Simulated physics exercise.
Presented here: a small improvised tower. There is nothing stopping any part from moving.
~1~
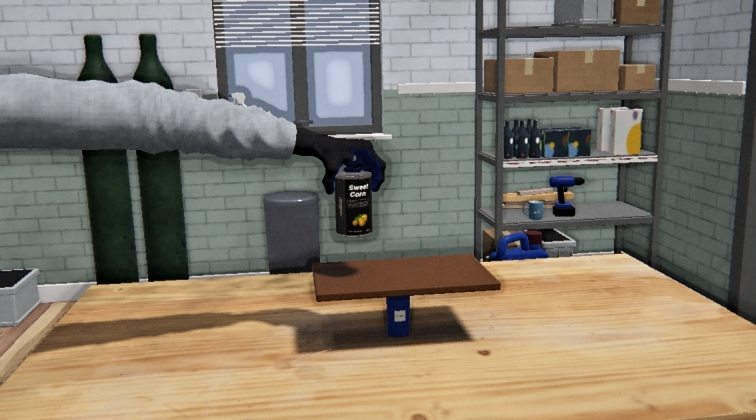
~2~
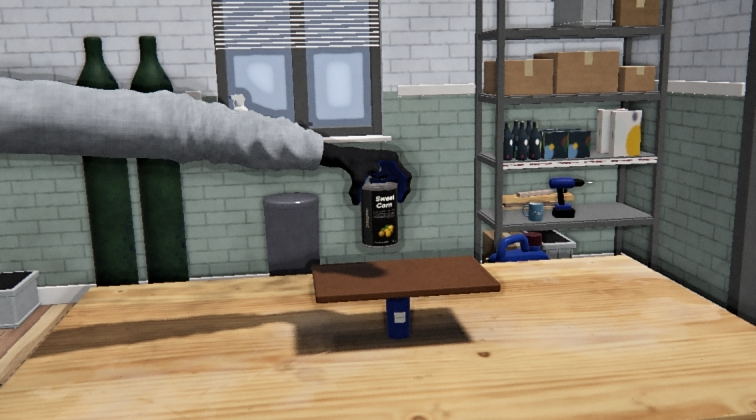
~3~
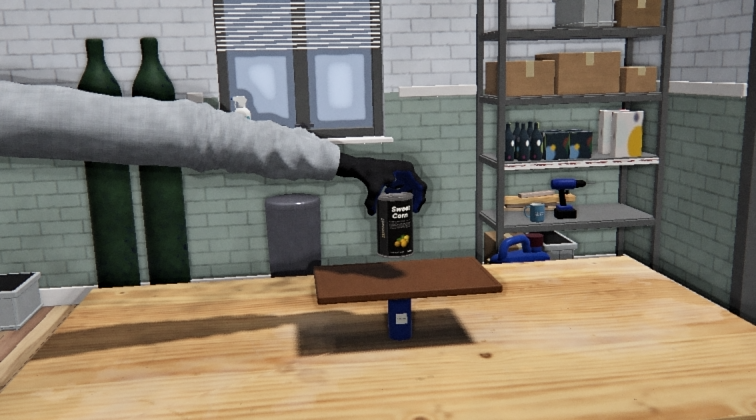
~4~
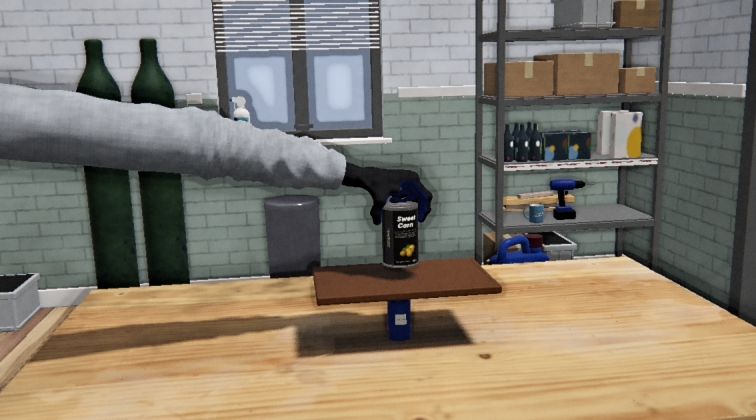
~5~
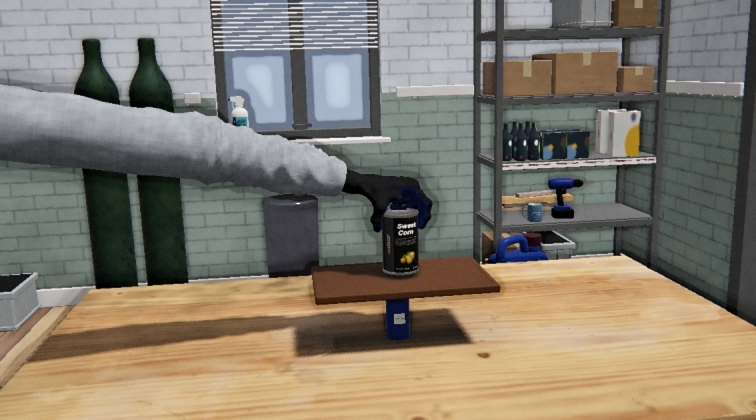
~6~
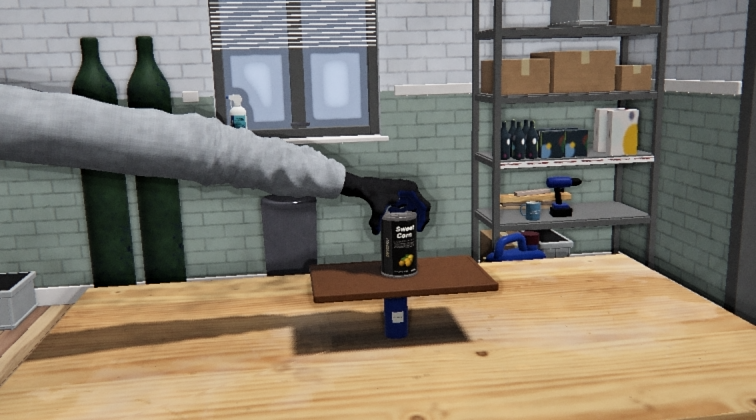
To begin with, a black-gloved hand in a grey sleeve holds a black tin labelled sweet corn above a brown board resting on a small blue object. The hand moves the tin a little right while lowering it, then sets it on the board, fingers still gripping its top.
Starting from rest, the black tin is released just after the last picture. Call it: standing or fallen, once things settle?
Standing.
Then, 0.20 s later than the last frame, all is still.
Then, 0.40 s later than the last frame, black tin resting near (399, 244).
When it is over, all 3 as before. End places, in pixels of the last picture, black tin near (399, 244). The stack keeps its balance.
